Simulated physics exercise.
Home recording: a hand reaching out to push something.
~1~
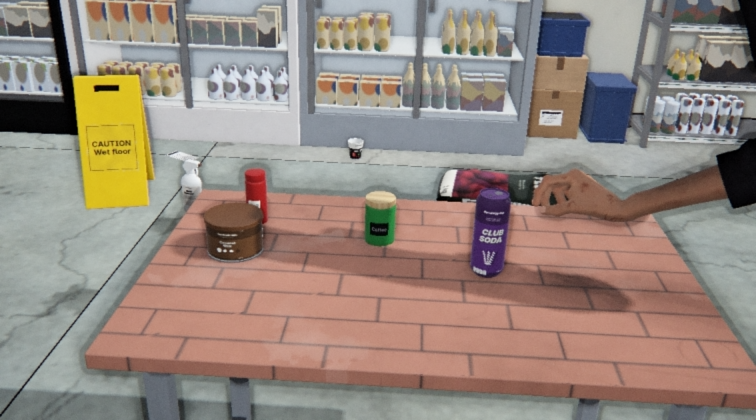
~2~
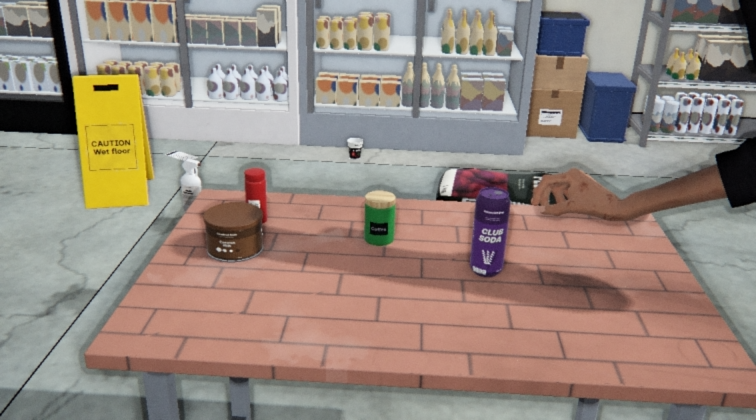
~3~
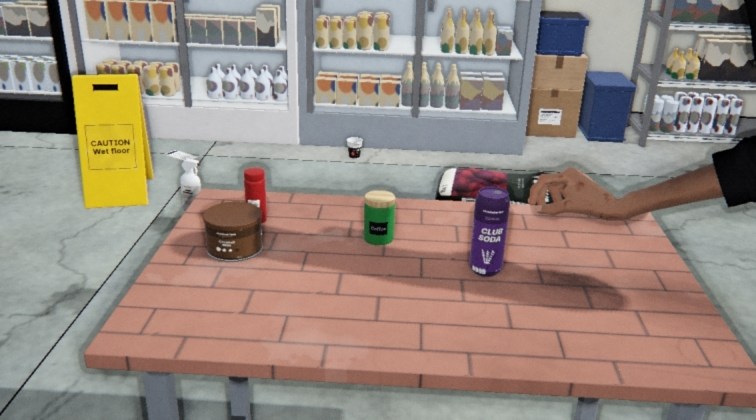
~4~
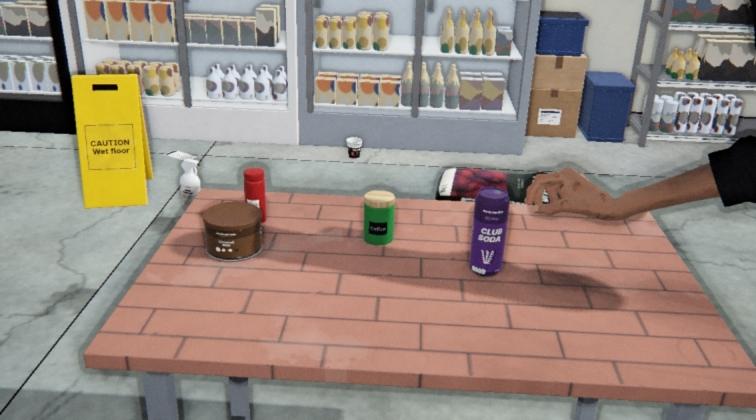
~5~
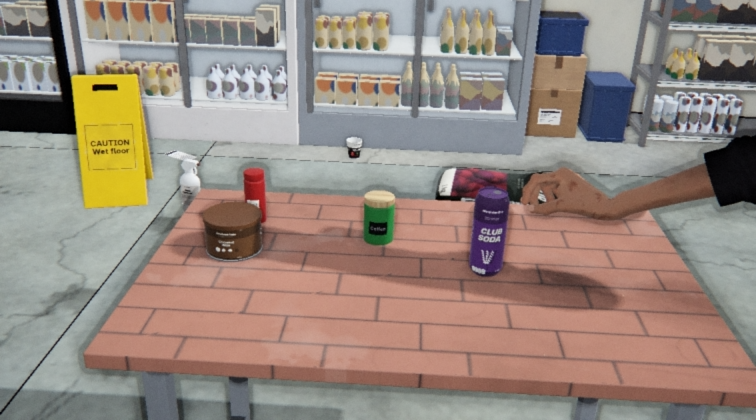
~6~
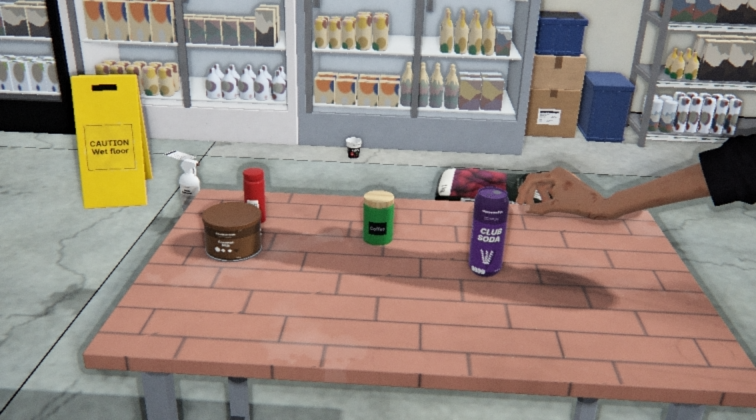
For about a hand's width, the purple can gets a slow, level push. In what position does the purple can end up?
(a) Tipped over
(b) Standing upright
Tipped over (a).
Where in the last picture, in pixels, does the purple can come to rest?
The object ends up somewhere near (420, 254).
Then, 0.90 s after the last picture, purple can tipped 25° from how it was near (468, 229).
Then, 1.20 s after the last picture, purple can on its side near (424, 255).
At rest, tipped over on the table, purple can. Seen from the same camera at the end, purple can near (420, 254).
